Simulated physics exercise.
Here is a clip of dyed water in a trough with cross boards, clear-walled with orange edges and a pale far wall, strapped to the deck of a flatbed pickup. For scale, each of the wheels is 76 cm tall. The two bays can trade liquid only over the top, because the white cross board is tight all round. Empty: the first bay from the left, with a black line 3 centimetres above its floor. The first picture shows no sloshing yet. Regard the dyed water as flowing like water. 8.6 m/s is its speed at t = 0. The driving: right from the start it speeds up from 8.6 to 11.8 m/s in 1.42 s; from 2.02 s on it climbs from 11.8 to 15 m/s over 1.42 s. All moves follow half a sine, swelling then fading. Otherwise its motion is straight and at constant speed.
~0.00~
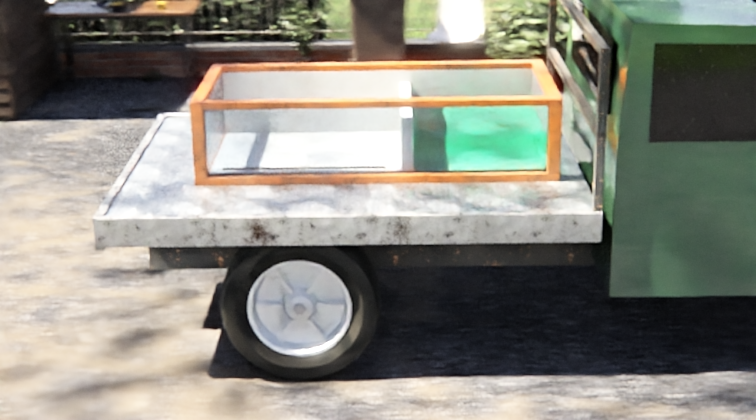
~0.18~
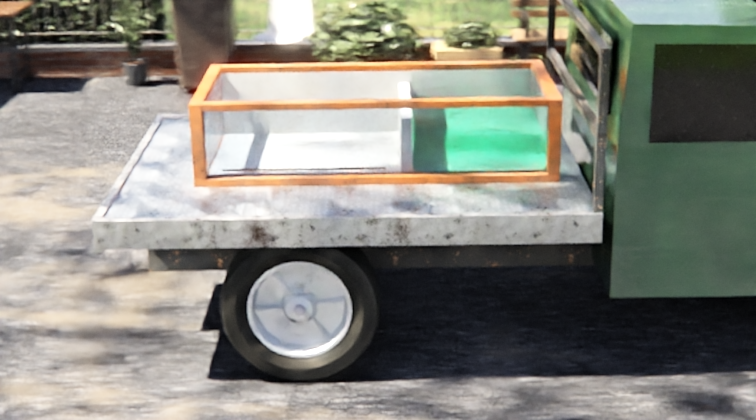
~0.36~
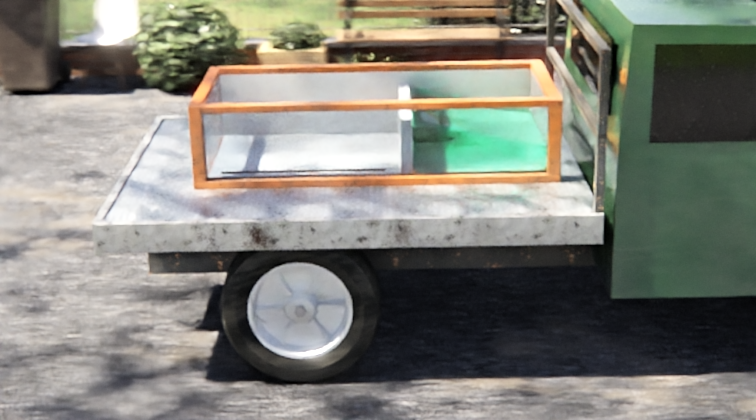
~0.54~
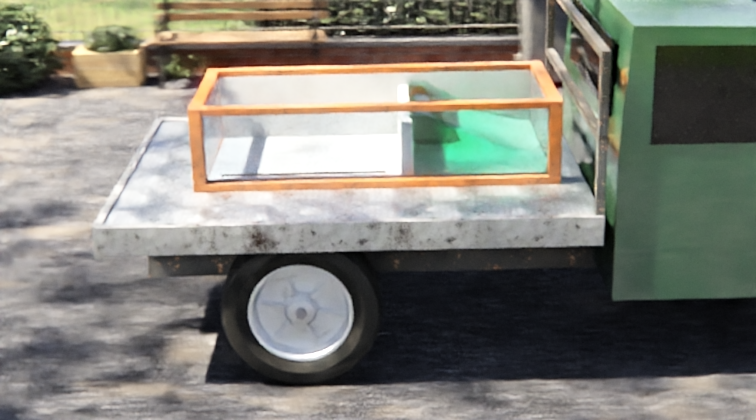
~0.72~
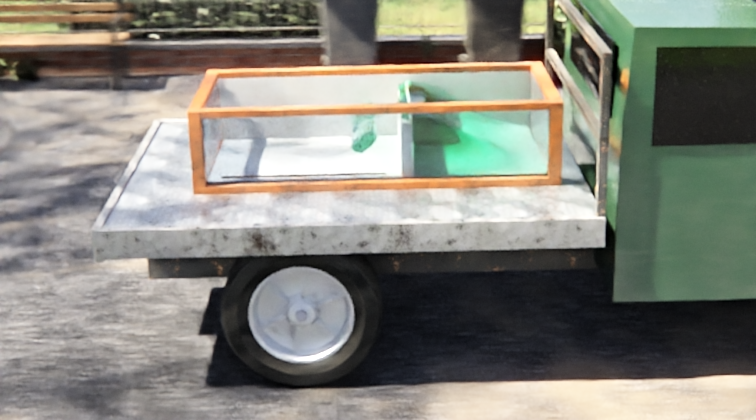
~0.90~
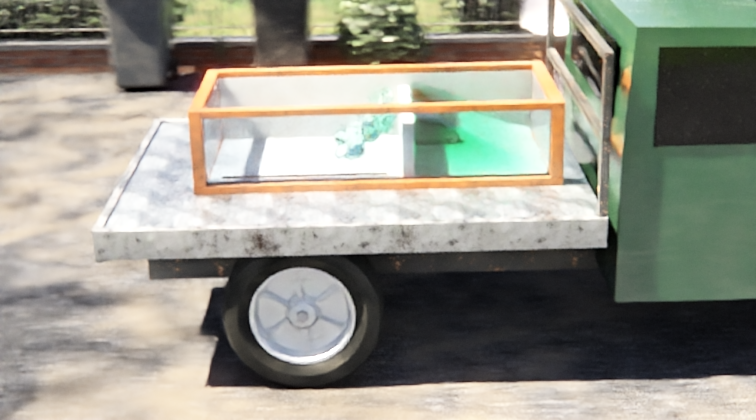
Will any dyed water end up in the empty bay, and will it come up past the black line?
Yes, but not past the line.
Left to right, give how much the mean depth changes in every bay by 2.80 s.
Reading from the left, the first one is up by 1 and the second is down by 2.
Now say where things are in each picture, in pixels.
The first picture shows levels, left to right, dry, (479, 127); board top at (407, 118); the front is on the right, levels are read along the near wall; a wheel hub at (299, 313).
The second picture shows levels, left to right, dry, (479, 128).
The third picture shows levels, left to right, dry, (479, 129).
The fourth picture shows levels, left to right, dry, (479, 134).
The fifth picture shows levels, left to right, barely wet, (479, 137).
The sixth picture shows levels, left to right, barely wet, (481, 133); a wheel hub at (302, 320).
By 1.70 s the bays hold 1, 18 cm, left to right.
By 2.80 s the bays hold 1, 18 cm, left to right.
By 4.00 s the bays hold 2, 17 cm, left to right.
By 6.43 s the bays hold 2, 17 cm, left to right.
